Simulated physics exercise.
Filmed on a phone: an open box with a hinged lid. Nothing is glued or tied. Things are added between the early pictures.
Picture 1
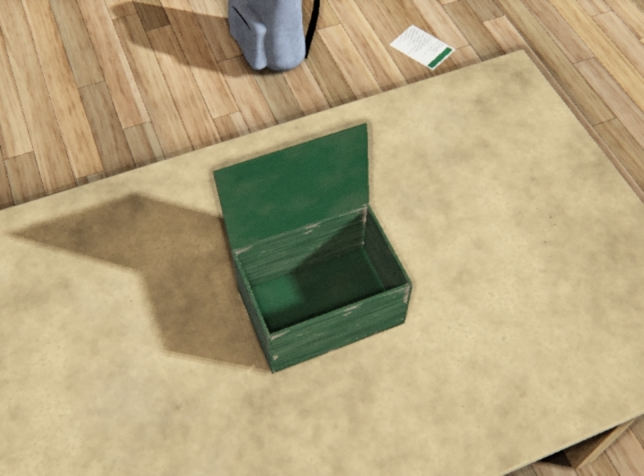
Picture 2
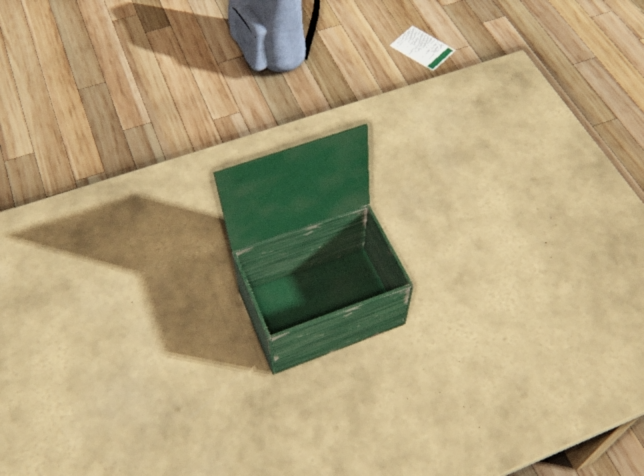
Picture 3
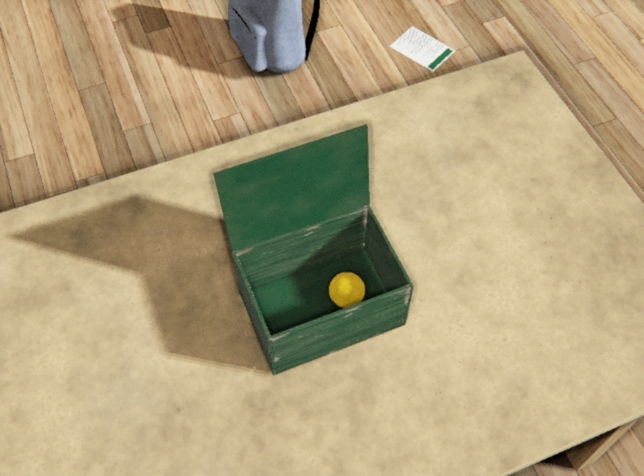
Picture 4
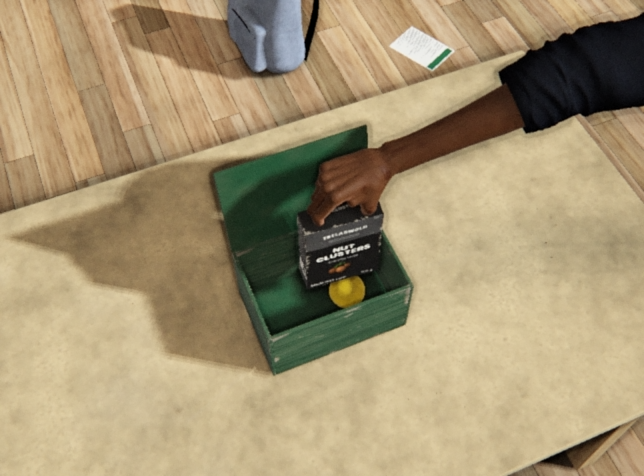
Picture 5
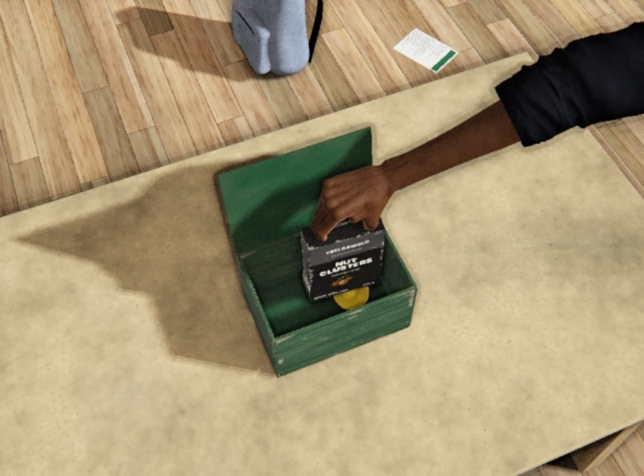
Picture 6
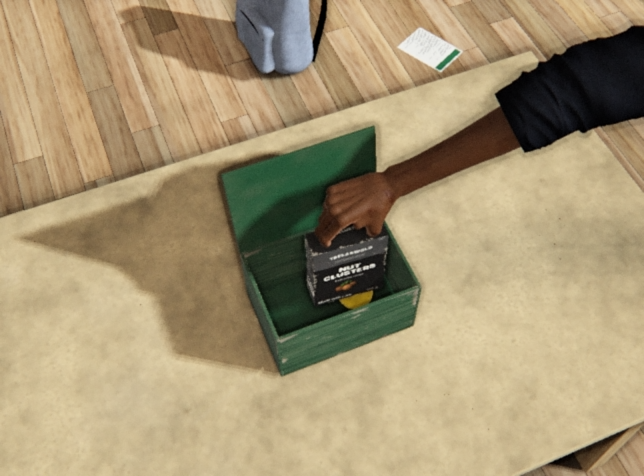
A dark-skinned hand in a dark sleeve reaches in from the right over an open green box with a hinged lid, seen from above on a tan surface above a wooden floor. A blue-grey object and a white and green card lie beyond it, and a yellow lemon appears in the empty box. The hand lowers a black packet inside beside the lemon, still gripping it, while the view shifts slightly.
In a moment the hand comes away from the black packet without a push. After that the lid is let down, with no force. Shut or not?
The lid closes.
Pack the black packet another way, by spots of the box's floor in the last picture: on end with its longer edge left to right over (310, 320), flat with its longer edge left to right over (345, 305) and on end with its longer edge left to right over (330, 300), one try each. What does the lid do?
First, it is held up; second, it shuts flat; third, it sits on the rim.
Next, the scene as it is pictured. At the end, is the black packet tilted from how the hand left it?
It ends up tilted.
Then, 0.40 s past the last view, black packet on its side near (319, 293); yellow lemon displaced a little.
Then, 1.20 s past the last view, lid starting down; black packet on its side near (314, 303); yellow lemon displaced about its own width.
Then, 1.70 s past the last view, lid 53° above the rim; black packet on its side near (314, 303); yellow lemon displaced about its own width.
Then, 2.20 s past the last view, lid 15° above the rim; black packet on its side near (314, 303); yellow lemon displaced about its own width.
Finally, lid shut; down or leaning hard in the box, black packet; moved from the start, yellow lemon. Final places as the last picture's camera would see them, black packet near (314, 303).
